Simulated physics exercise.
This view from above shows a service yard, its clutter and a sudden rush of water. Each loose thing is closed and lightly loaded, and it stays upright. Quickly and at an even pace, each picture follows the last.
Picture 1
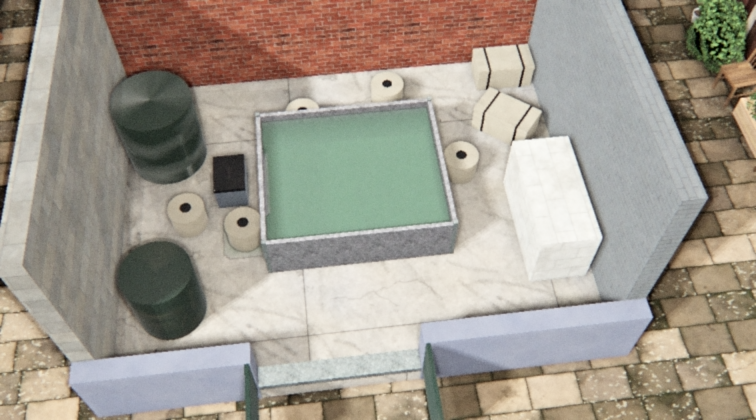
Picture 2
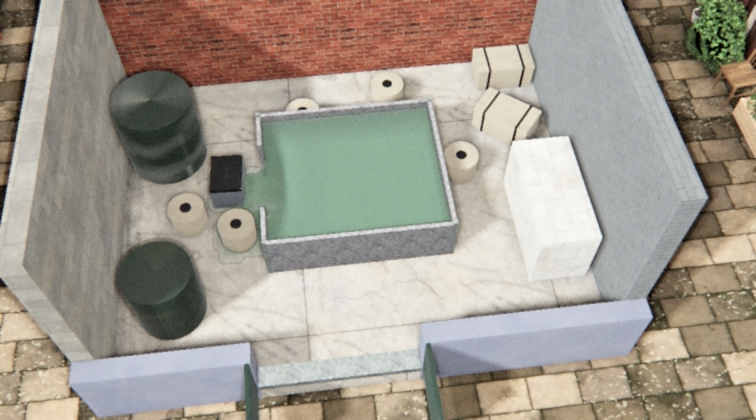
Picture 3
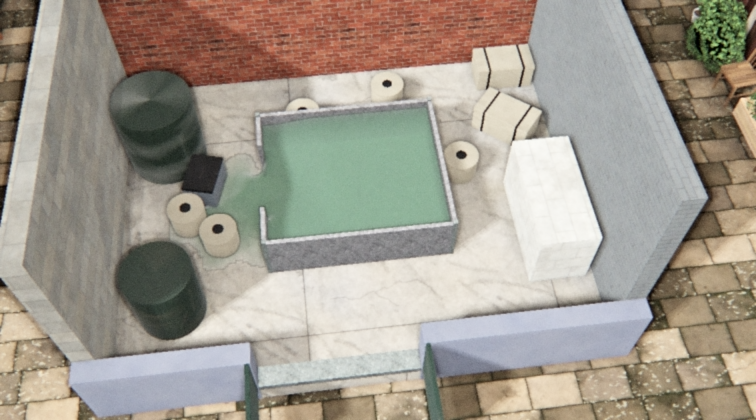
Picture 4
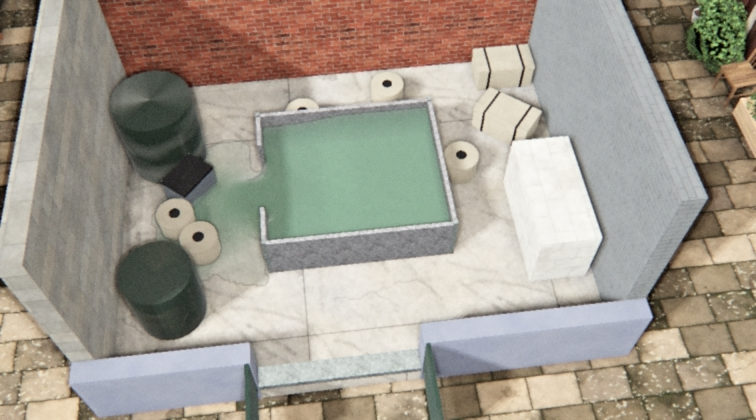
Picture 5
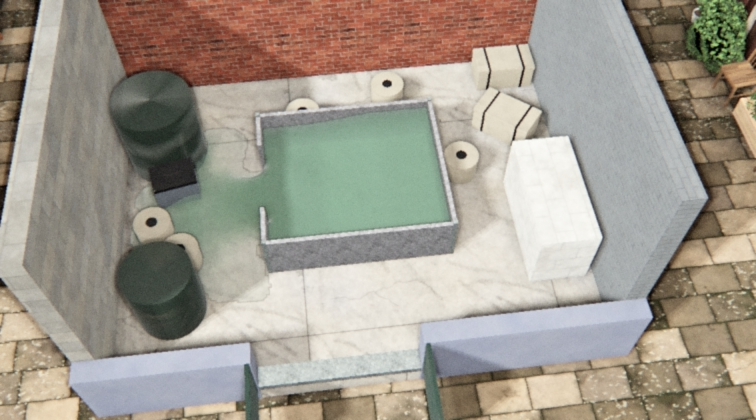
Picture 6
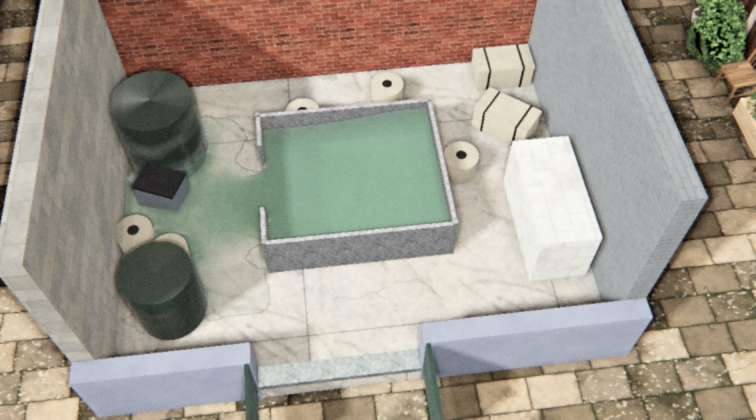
The clip opens on a walled yard with a brimming tank of green water among tubs, boxes and dark barrels. A gap appears in the tank's left side and water rushes out, pushing a dark chest and a pale tub leftward, then another tub, until all three sit near the barrels.
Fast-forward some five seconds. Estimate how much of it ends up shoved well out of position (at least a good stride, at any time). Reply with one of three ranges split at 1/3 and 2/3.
1/3 to 2/3.
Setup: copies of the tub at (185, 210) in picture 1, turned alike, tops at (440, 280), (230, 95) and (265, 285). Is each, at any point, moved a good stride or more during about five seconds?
Result by item: Stays where it is / gets dislodged / gets dislodged.
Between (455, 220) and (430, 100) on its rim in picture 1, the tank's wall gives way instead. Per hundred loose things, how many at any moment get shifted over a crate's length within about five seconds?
60 percent, give or take.
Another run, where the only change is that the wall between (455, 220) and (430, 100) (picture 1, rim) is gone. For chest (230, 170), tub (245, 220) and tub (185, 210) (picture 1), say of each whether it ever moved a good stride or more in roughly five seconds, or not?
In turn: Stayed short, stayed short, stayed short.
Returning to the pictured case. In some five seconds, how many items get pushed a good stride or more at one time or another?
That adds up to 3.
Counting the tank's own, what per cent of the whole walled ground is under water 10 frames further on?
Roughly 45 %.
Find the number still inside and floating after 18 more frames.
My count is 3.
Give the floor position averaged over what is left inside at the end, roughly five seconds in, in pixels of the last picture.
I'd say roughly (363, 178).
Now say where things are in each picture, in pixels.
A tub at (243, 222), on the bottom; a chest at (229, 172) rests on the ground; 0 of 8 have shifted, in the first frame.
A tub at (236, 224) rests on the ground, close to its start; a chest at (226, 172), on the bottom, close to its start; 1 of 8 have shifted, in the second frame.
A tub at (218, 229), on the bottom, a stride from its start; a chest at (202, 172) rests on the ground, a stride from its start; 2 of 8 have shifted, in the third frame.
A tub at (198, 237), on the bottom, a stride from its start; a chest at (187, 174) rests on the ground, a stride from its start; 3 of 8 have shifted, in the fourth frame.
A tub at (179, 249) rests on the ground, a stride from its start; a chest at (172, 174), on the bottom, a stride from its start; 3 of 8 have shifted, in the fifth frame.
A tub at (168, 249), on the bottom, a stride from its start; a chest at (159, 179), afloat, a stride from its start; 3 of 8 have shifted, in the sixth frame.
A moment on, 3 of 8 are well off their spots; 3 afloat.
Next, 3 of 8 are well off their spots; 3 afloat.
Later, 3 of 8 are well off their spots; 3 afloat.
In the end, 3 of 8 are well off their spots, and 3 have been at some point; 2 afloat.
